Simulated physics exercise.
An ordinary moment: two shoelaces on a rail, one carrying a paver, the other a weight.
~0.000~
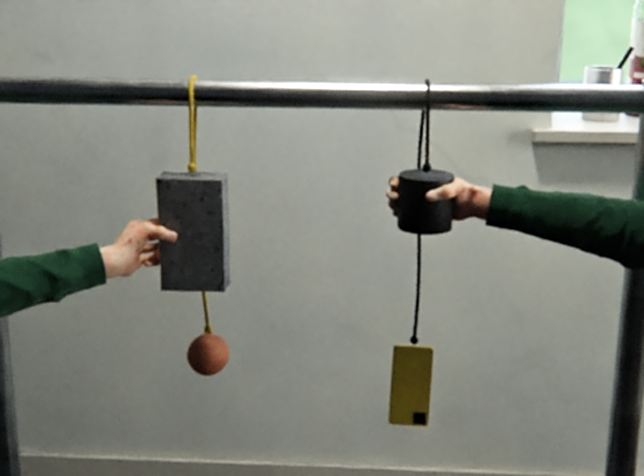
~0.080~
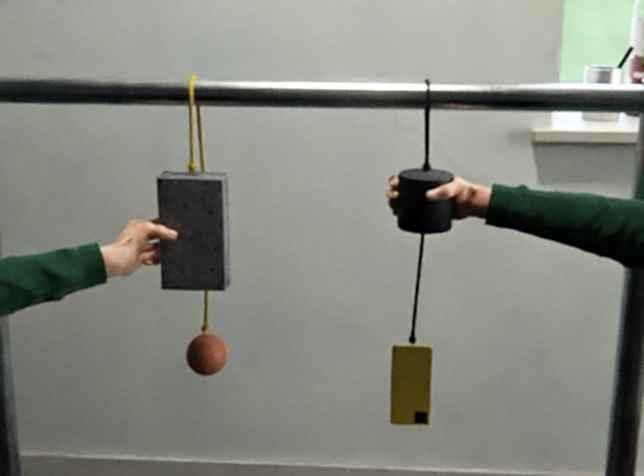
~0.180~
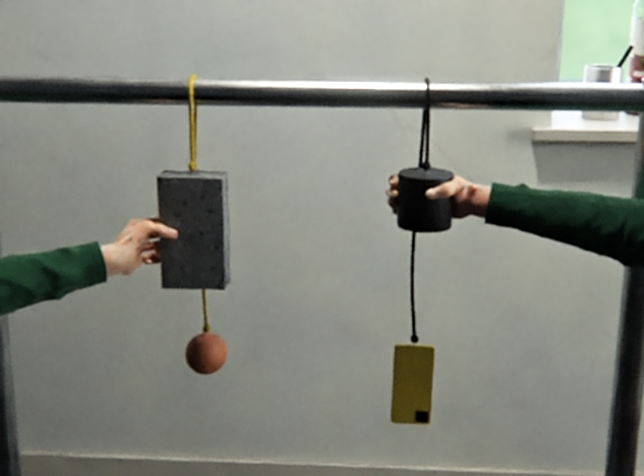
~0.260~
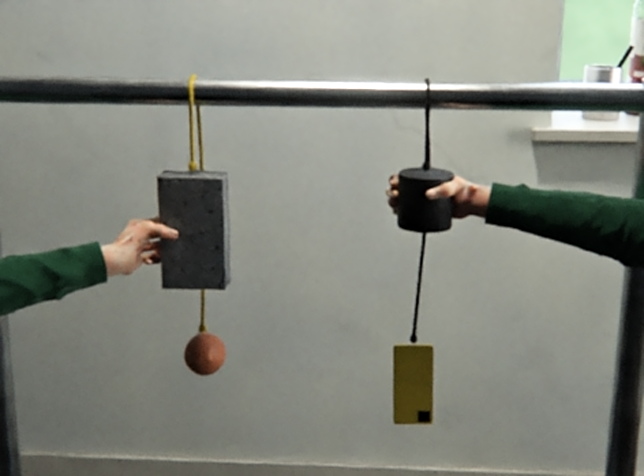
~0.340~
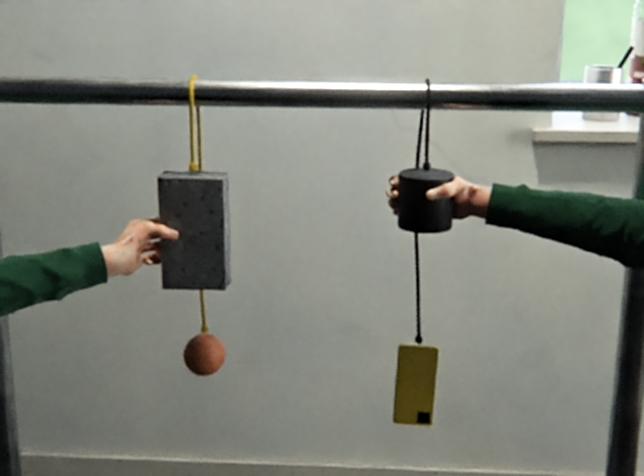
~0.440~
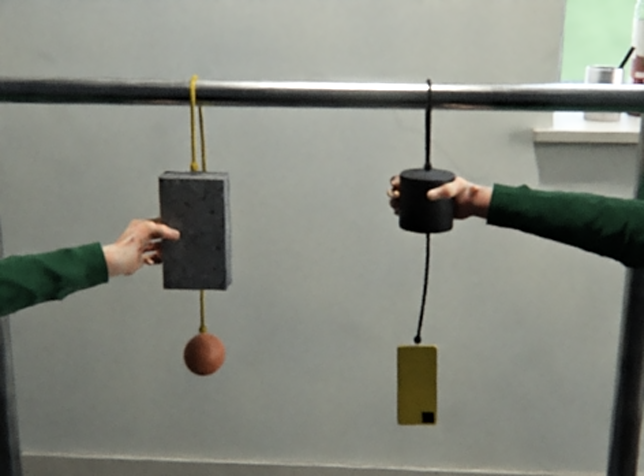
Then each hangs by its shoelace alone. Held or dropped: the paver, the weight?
The paver pulls its rope through and the weight runs down to the floor.
Around 0.92 s, paver dropping; weight dropping near (417, 433).
Around 1.22 s, paver on the floor; weight on the floor.
Finally, paver on the floor; weight on the floor. The paver runs down to the floor and the weight drops.
